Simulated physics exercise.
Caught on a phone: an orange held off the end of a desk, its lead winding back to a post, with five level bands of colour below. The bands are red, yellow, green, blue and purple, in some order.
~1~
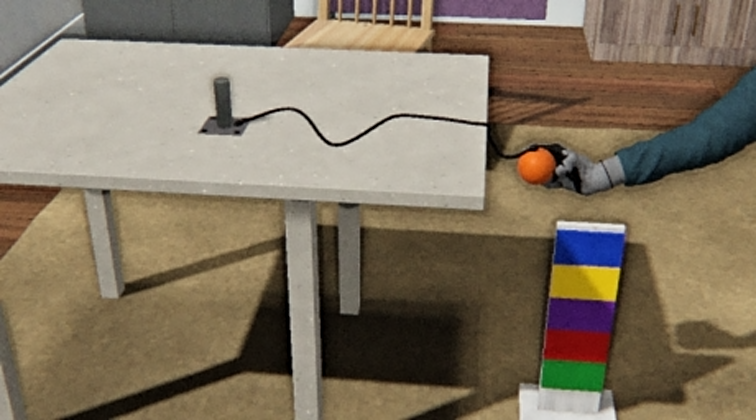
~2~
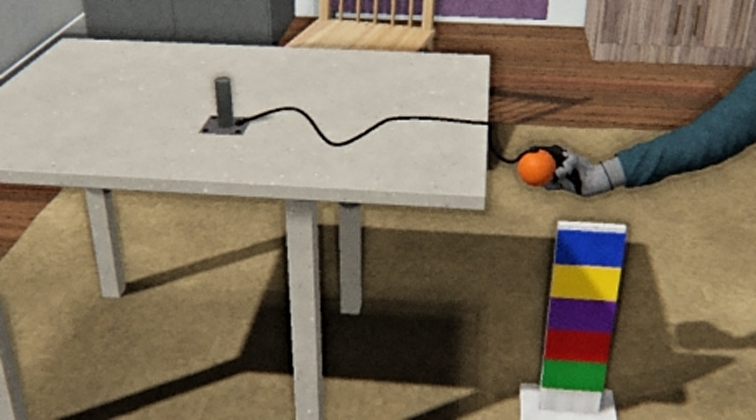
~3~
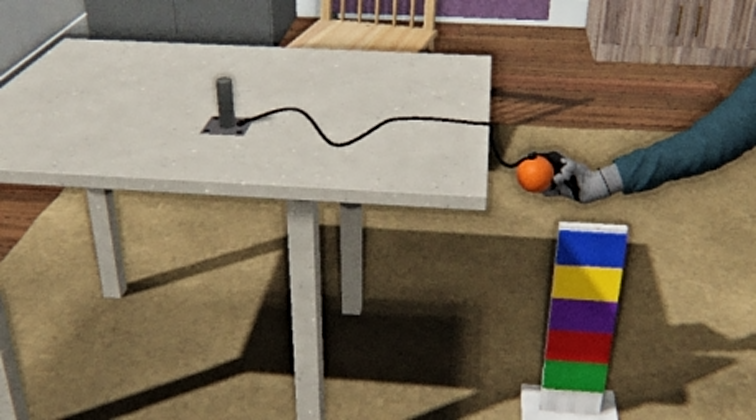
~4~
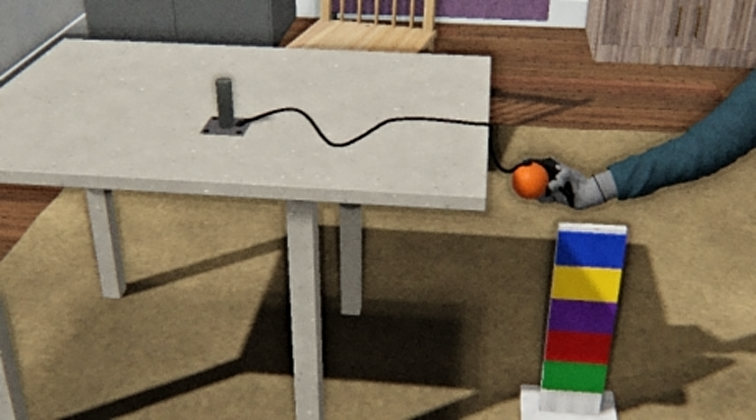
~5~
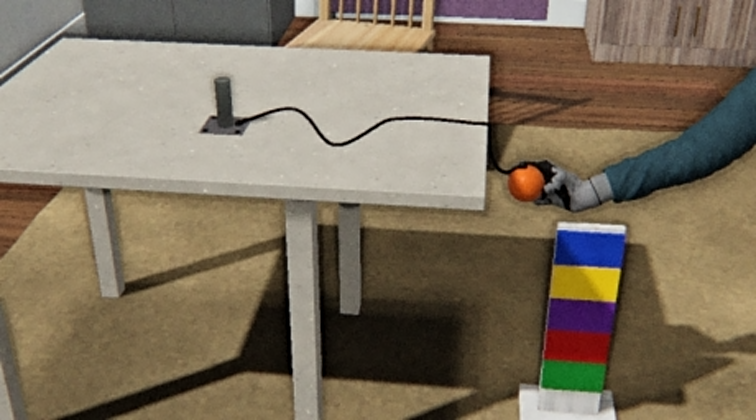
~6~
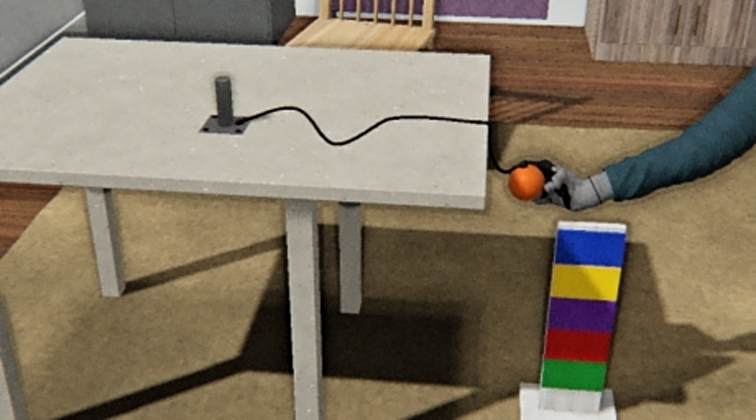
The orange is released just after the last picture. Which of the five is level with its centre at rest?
At purple.
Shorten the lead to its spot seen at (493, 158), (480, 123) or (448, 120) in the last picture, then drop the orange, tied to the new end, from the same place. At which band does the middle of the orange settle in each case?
Taking them in turn: Yellow; blue; no band.
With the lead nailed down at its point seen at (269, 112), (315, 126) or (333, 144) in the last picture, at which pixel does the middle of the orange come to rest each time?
The places are (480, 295), (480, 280) and (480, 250).
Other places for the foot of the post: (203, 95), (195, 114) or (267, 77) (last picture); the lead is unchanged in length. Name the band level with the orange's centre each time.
Try by try: Yellow; yellow; purple.
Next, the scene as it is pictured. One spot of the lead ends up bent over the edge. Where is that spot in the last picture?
Near (386, 120).
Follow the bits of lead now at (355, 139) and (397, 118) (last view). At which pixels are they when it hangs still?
At (434, 129), then (488, 147).
Soon after, orange near (468, 311); level with purple.
Then, orange near (484, 306); level with purple.
At rest, orange near (477, 308); level with purple. Its centre hangs level with the purple band.
